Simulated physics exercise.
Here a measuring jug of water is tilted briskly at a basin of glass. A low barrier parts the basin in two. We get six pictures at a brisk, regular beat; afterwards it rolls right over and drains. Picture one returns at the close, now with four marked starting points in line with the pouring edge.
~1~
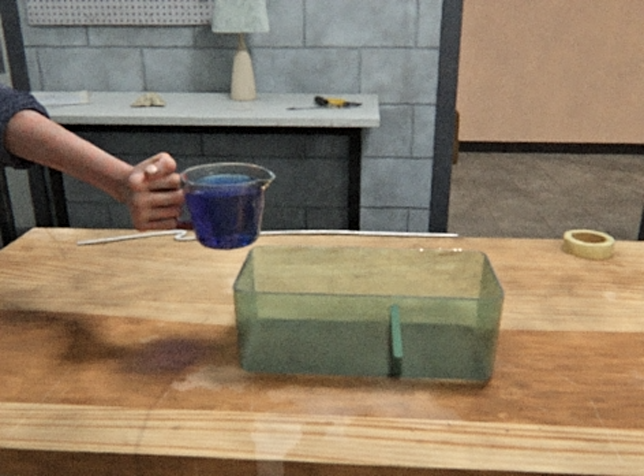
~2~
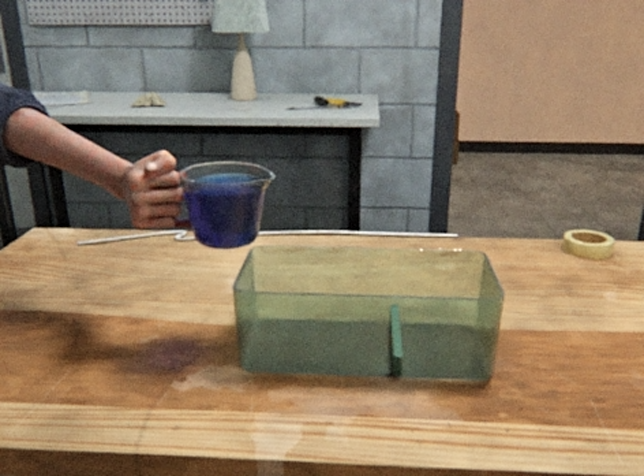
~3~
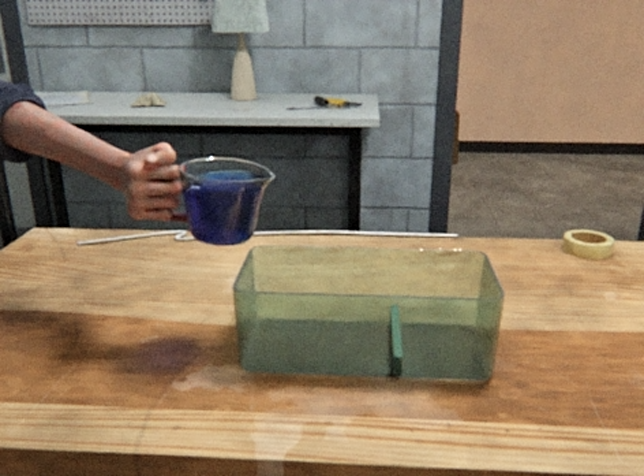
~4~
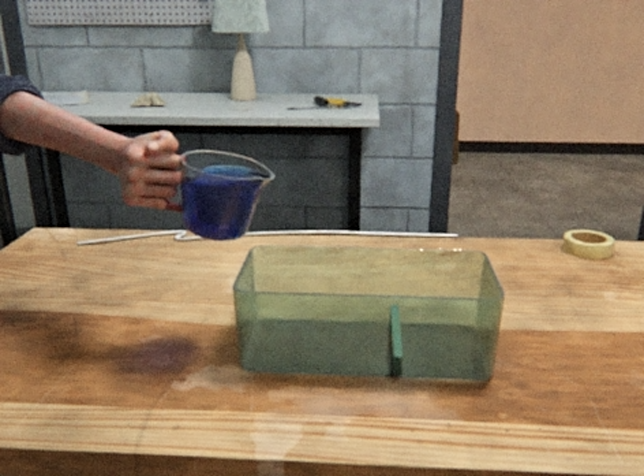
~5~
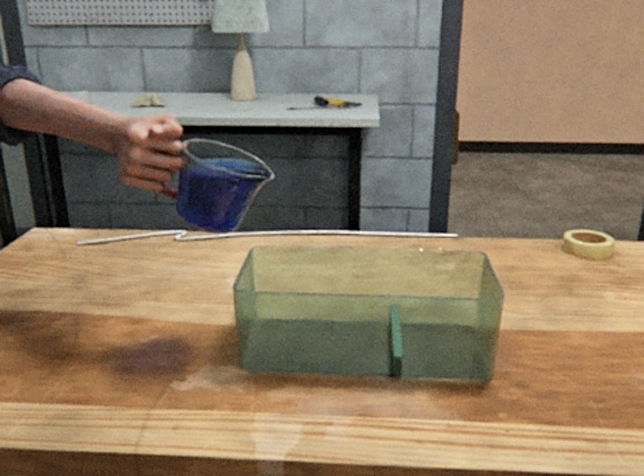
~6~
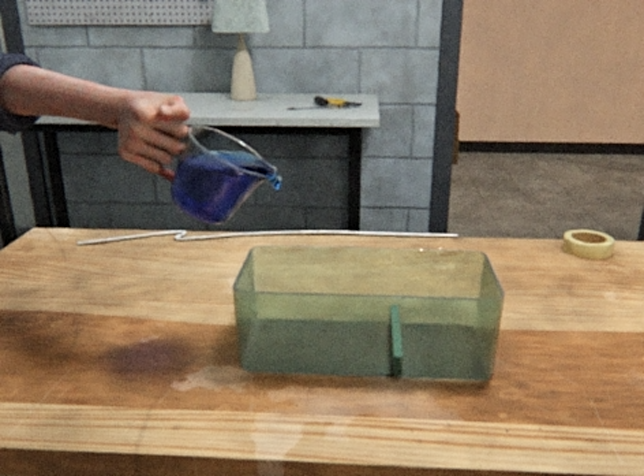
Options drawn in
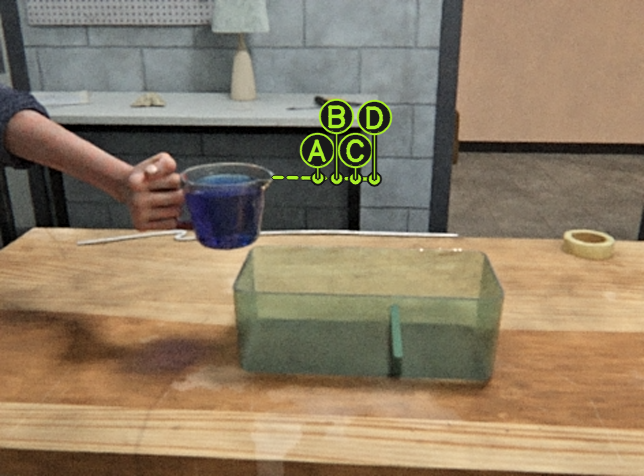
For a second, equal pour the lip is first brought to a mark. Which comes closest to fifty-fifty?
A.
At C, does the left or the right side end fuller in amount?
The right one.
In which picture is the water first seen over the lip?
Picture 6.
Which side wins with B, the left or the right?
More ends on the right.
On the marked copy, A at (317, 178); B at (336, 178); C at (355, 178); D at (374, 179).
For place A, about 50 % ends left of the wall and 48 % right of it.
For place B, about 20 % ends left of the wall and 79 % right of it.
For place C, about 15 % ends left of the wall and 83 % right of it.
For place D, about 23 % ends left of the wall and 73 % right of it; 4 % is lost outside.
